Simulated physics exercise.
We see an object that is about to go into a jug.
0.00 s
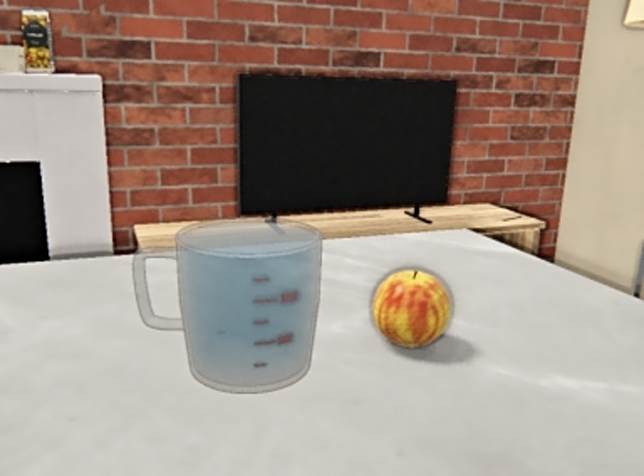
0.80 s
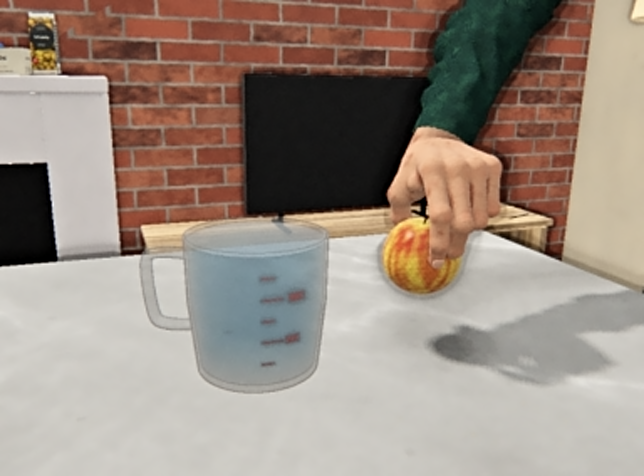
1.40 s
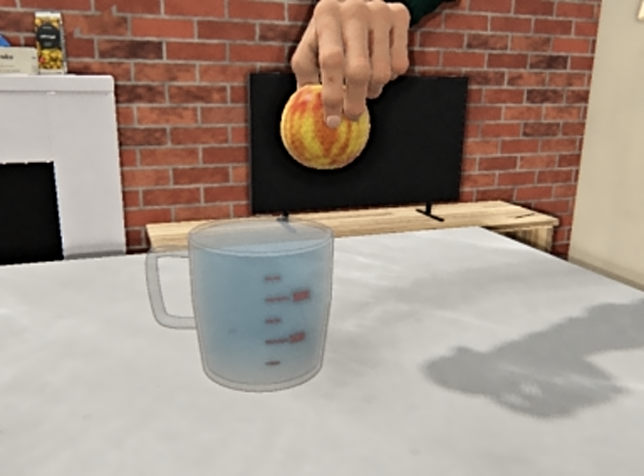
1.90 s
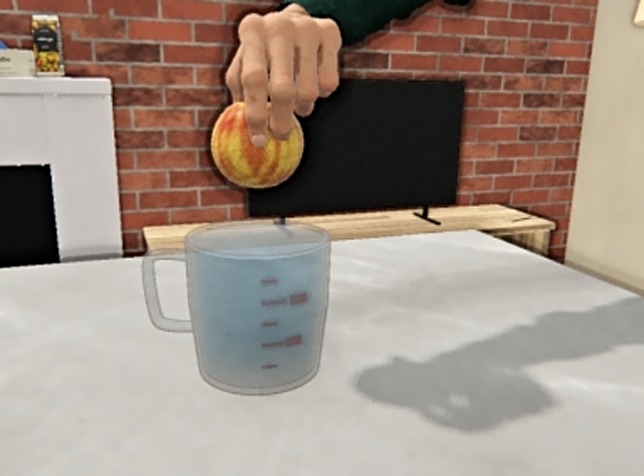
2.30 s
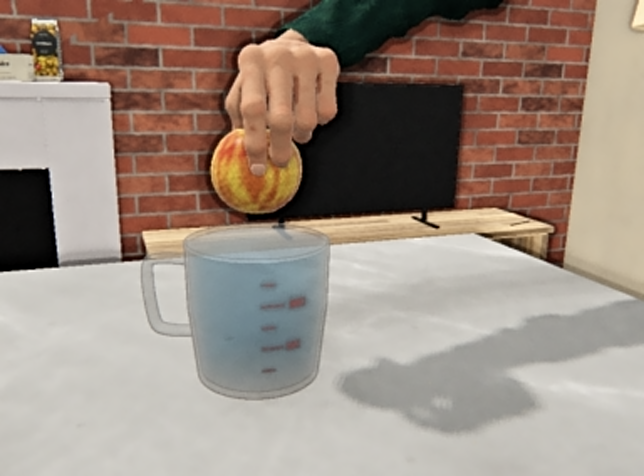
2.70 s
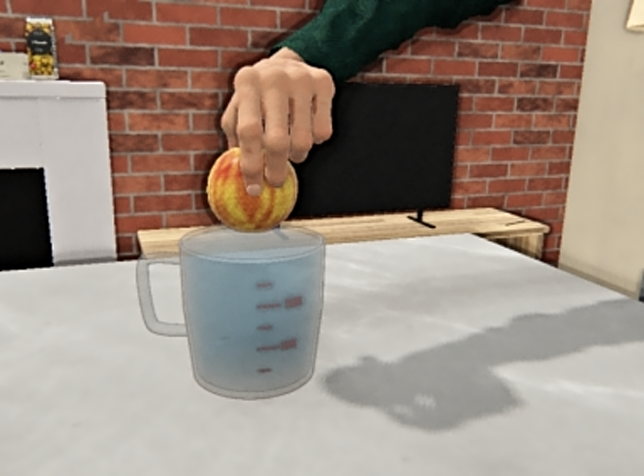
On a pale tabletop before a television and a brick wall, a hand in a green sleeve picks up a red-and-yellow apple, carries it left above a nearly full jug of bluish liquid, and lowers it to just over the surface.
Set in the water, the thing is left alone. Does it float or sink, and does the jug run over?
In the end it remains up, and the jug lets some spill.
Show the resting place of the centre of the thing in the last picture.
Approximately (254, 258).
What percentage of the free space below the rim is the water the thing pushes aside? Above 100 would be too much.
330 percent.
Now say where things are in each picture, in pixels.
In the first frame, the apple lies on the top at (411, 308); jug (251, 297) nearly full.
The second frame shows a hand picks up the apple at (421, 256); jug nearly full, surface at (257, 238).
In the third frame, the apple is carried over at (326, 126); jug (263, 295) nearly full.
In the fourth frame, the apple is above the jug at (258, 144); jug nearly full, surface at (259, 240).
The fifth frame shows the apple comes down at (257, 170); jug (258, 302) nearly full.
In the sixth frame, the apple is just over the surface at (253, 189); jug nearly full, surface at (253, 244).
By 3.0 s, the apple enters the water; the jug is full to the brim; it has run over.
By 3.4 s, the apple comes up again; the jug is full to the brim; it has run over.
By 5.0 s, the apple rides on the surface; the jug is full to the brim; it has run over.
